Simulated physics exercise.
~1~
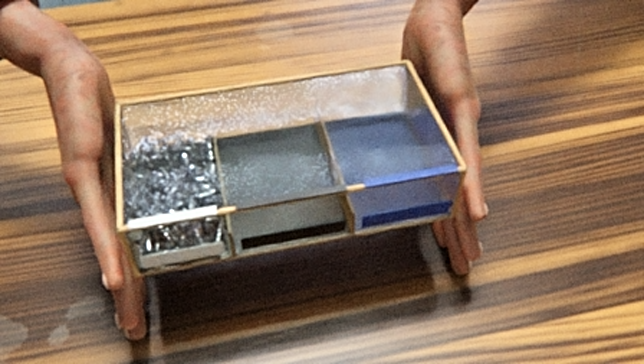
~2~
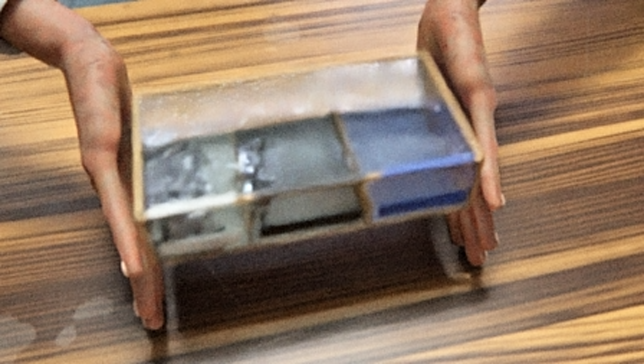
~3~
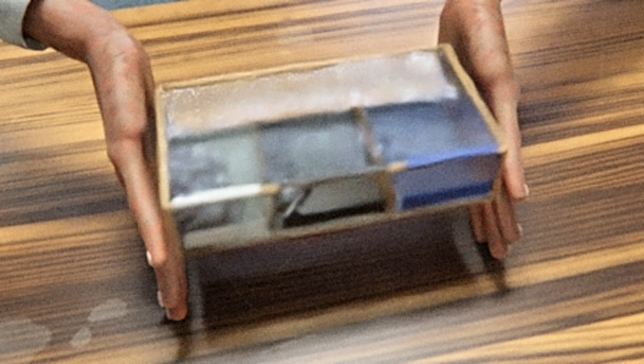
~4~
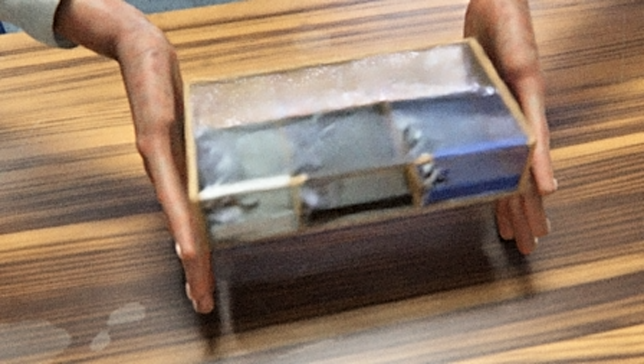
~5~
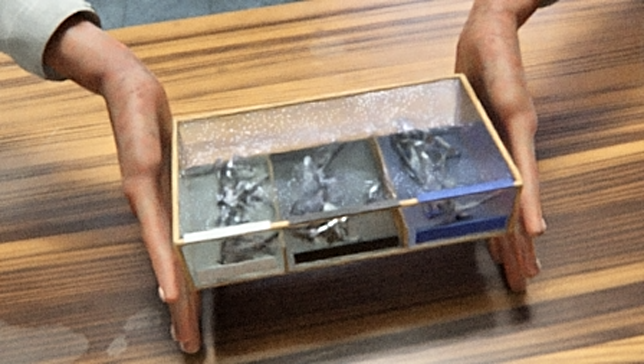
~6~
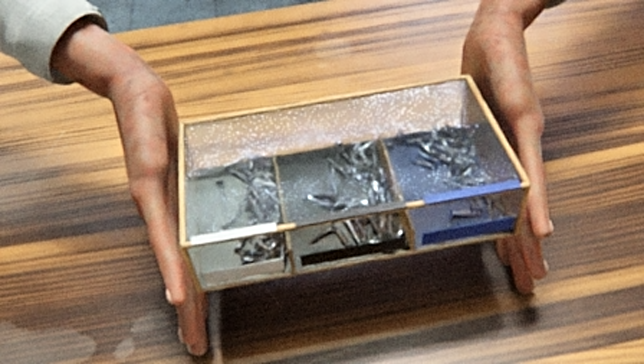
On a wooden table, two hands shake a clear-lidded box, spreading metal pieces from the left compartment across all three.
